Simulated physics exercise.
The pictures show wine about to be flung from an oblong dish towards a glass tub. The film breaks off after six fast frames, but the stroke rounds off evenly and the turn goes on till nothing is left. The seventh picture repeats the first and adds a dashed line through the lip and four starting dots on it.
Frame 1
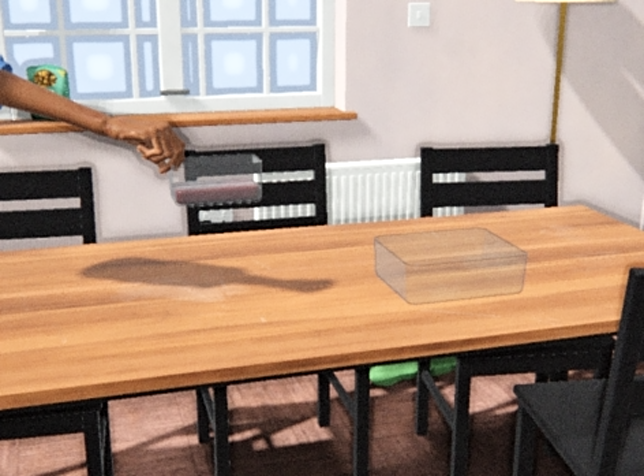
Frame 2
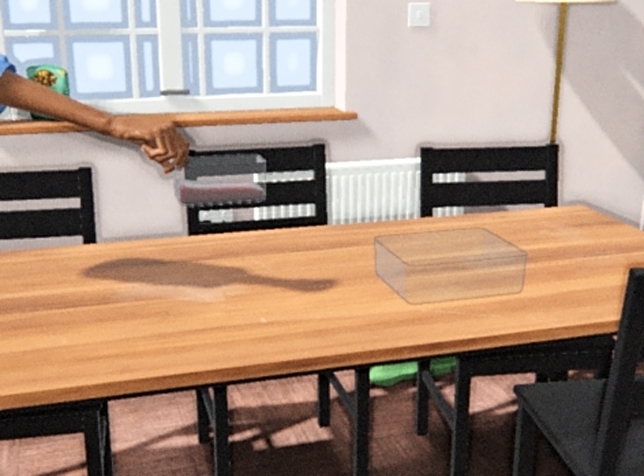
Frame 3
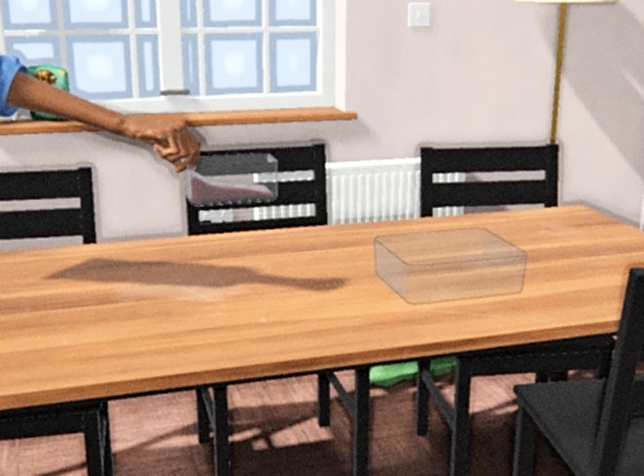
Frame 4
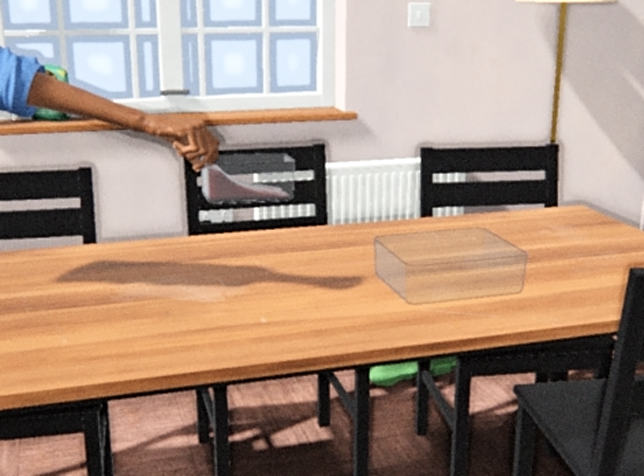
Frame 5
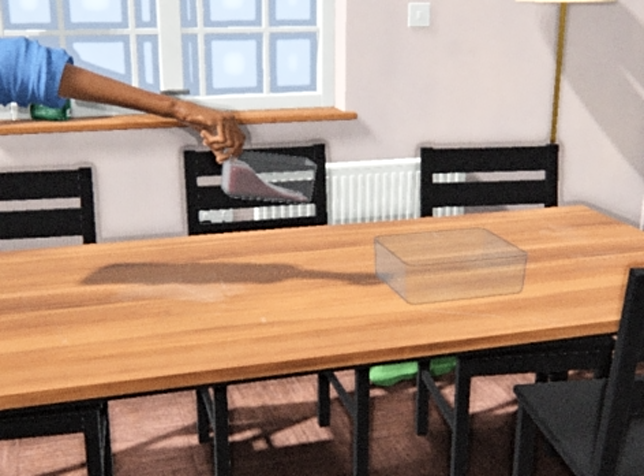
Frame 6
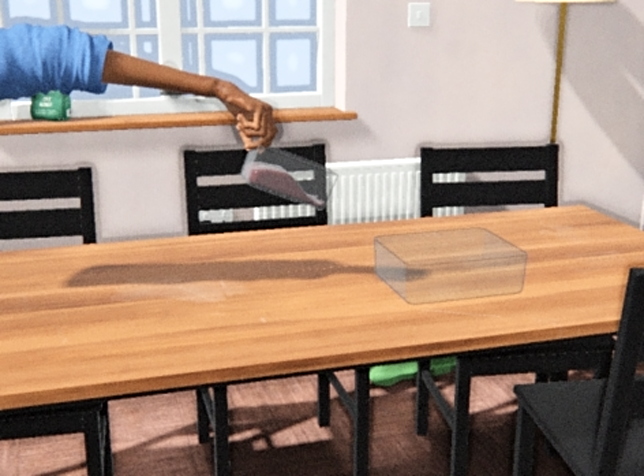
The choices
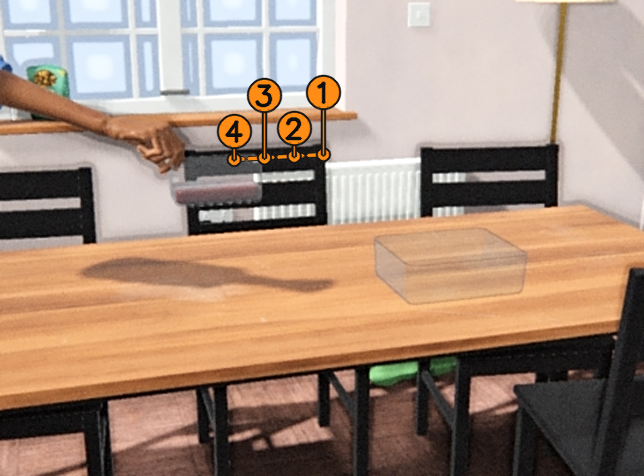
Hand carrying a clear dish of reddish liquid rightward above a wooden table towards a clear tub, then tilting it.
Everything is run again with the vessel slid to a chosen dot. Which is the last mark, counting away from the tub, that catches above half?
The limit is 4.
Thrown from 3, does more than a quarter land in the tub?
Yes, clearly.
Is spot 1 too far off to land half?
No, not at all.
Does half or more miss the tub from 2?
No, not at all.
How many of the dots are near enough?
All of the four.
On the marked copy, 1 at (323, 154); 2 at (294, 156); 3 at (264, 157); 4 at (234, 159).
For spot 1, about 67 % lands in the tub, 4 % falls short and 29 % goes beside or beyond.
For spot 2, about 69 % lands in the tub, 14 % falls short and 18 % goes beside or beyond.
For spot 3, about 67 % lands in the tub, 18 % falls short and 15 % goes beside or beyond.
For spot 4, about 67 % lands in the tub, 25 % falls short and 8 % goes beside or beyond.
